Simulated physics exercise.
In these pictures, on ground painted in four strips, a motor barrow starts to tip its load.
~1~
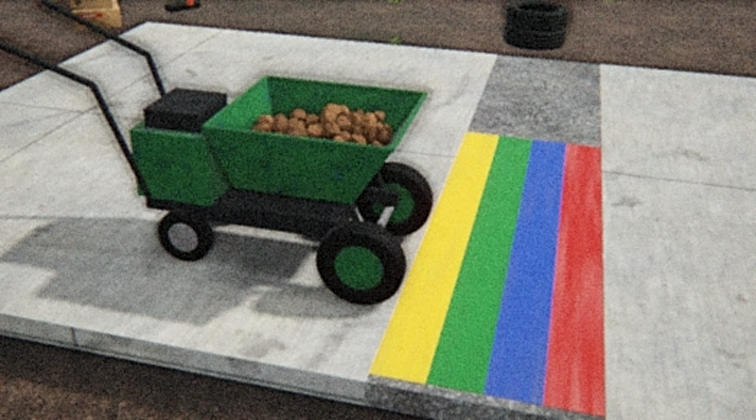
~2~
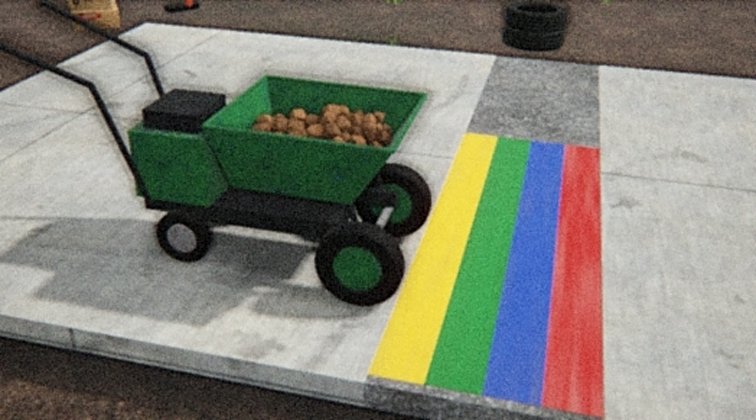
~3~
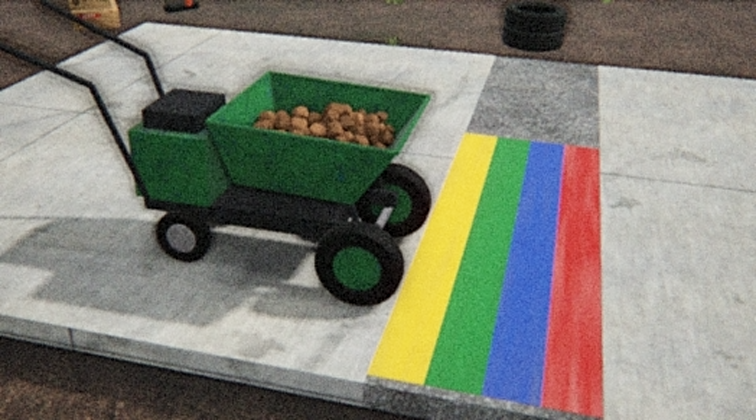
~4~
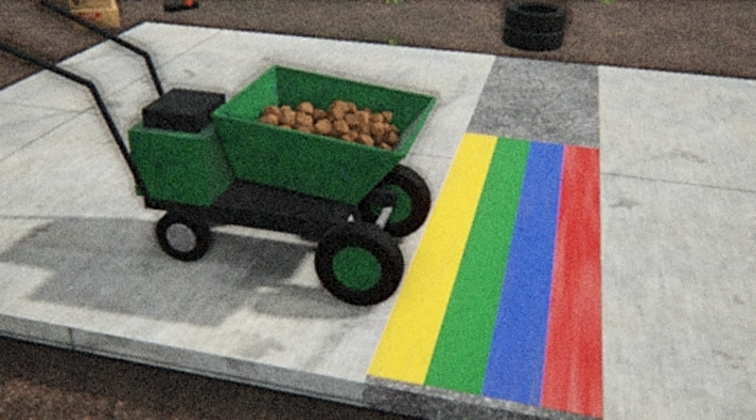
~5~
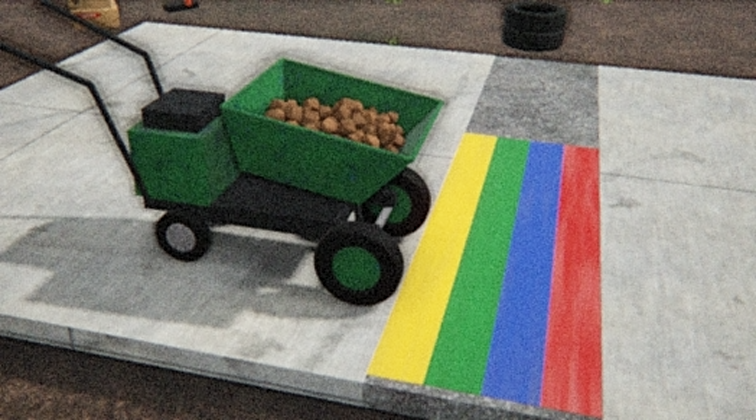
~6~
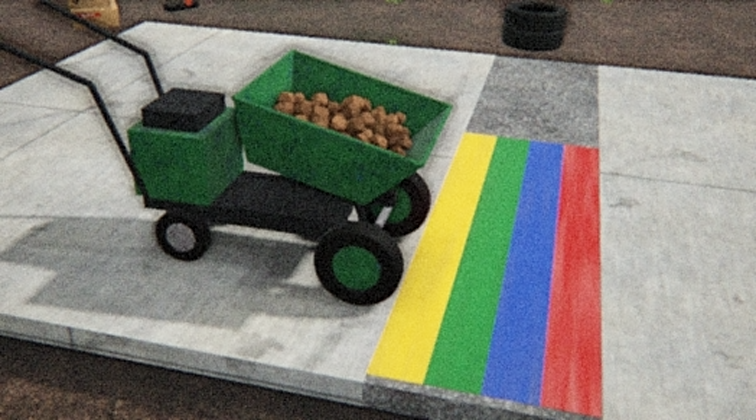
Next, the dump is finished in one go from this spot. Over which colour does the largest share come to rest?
The largest share rests over blue.
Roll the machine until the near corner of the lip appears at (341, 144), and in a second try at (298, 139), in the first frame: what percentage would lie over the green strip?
I'd put it at around 40 percent the first time and 30 percent the second.
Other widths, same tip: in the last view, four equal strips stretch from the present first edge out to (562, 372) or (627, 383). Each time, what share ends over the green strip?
In order, 0 % and 20 %.
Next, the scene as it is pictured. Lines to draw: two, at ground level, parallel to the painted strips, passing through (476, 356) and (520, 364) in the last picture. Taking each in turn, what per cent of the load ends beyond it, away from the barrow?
About 90 percent, then about 60 percent.
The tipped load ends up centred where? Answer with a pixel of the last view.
I'd say the middle ends up at about (541, 283).
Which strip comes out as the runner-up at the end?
It's that red strip next.
Soon, skip tipped steeply; all in the skip.
A while on, skip tipped right over; nearly all in the skip; a small part over the blue strip; a stray few falling.
Towards the end, skip tipped right over; about a quarter in the skip; a stray few over the green strip; about a third over the blue strip; about a quarter over the red strip; a small part off the paint.
Finally, skip tipped right over; a stray few in the skip; none over the yellow strip; a small part over the green strip; about half over the blue strip; about a quarter over the red strip; a small part off the paint.
